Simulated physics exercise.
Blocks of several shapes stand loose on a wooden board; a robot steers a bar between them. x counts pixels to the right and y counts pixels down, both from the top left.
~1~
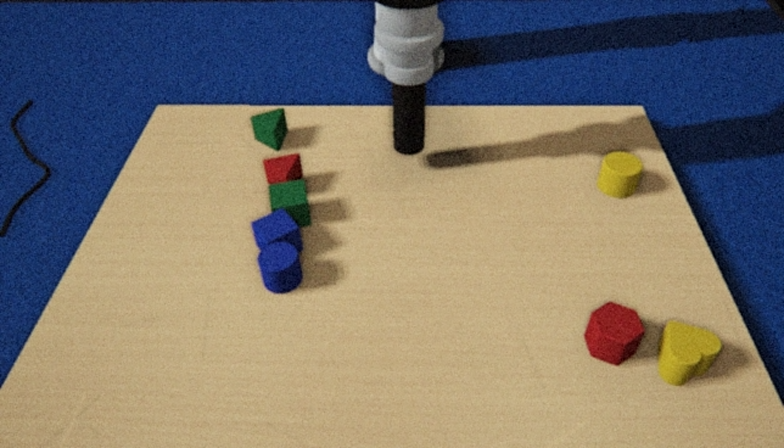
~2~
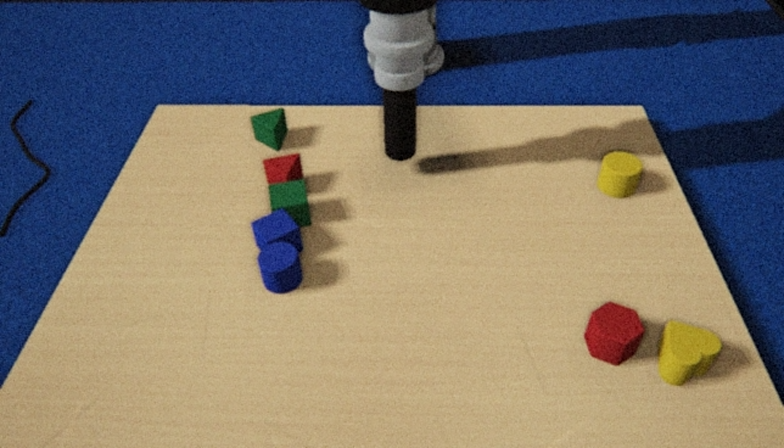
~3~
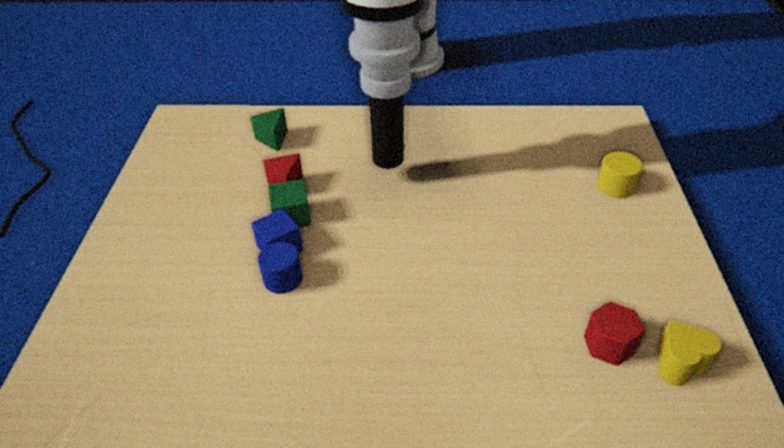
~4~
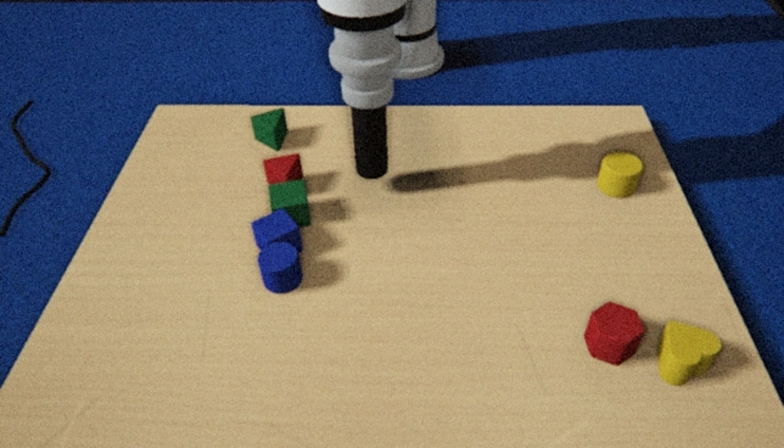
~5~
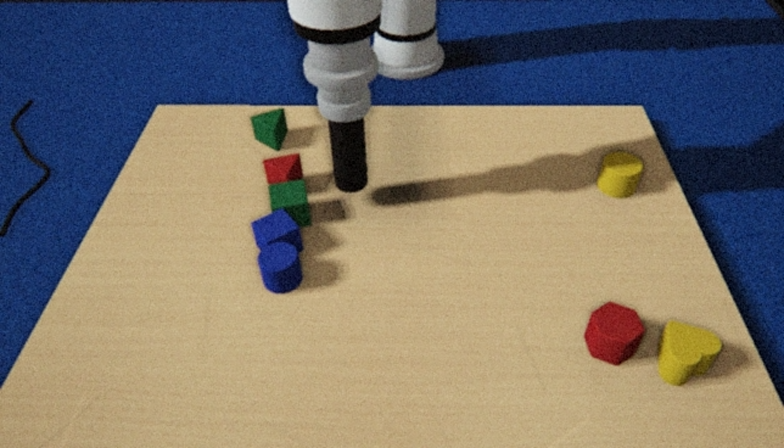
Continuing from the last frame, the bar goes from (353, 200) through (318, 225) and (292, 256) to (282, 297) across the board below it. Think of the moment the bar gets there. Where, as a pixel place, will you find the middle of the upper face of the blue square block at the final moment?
I'd guess (246, 241).
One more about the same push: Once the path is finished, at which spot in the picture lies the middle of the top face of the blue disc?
At (259, 304).
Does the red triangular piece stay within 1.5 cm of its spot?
Answer: Yes.
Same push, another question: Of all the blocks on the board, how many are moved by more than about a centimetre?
I expect three or more blocks to move.
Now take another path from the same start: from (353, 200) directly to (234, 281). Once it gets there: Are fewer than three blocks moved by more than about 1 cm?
Going by the path, no.
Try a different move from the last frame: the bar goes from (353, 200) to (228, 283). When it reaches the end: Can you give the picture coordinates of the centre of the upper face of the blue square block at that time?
It is at (179, 265).
On the path given first. One third of the way, bar at (315, 208); green square block at (280, 195), turned 20° clockwise.
Two thirds of the way, bar at (288, 240); blue square block at (249, 238), turned 15° clockwise; blue disc at (275, 262); green square block at (274, 196), turned 35° clockwise.
At the end, bar at (278, 279); blue square block at (246, 241), turned 35° clockwise; blue disc at (259, 304); red triangular piece unmoved; green square block at (274, 196), turned 35° clockwise.
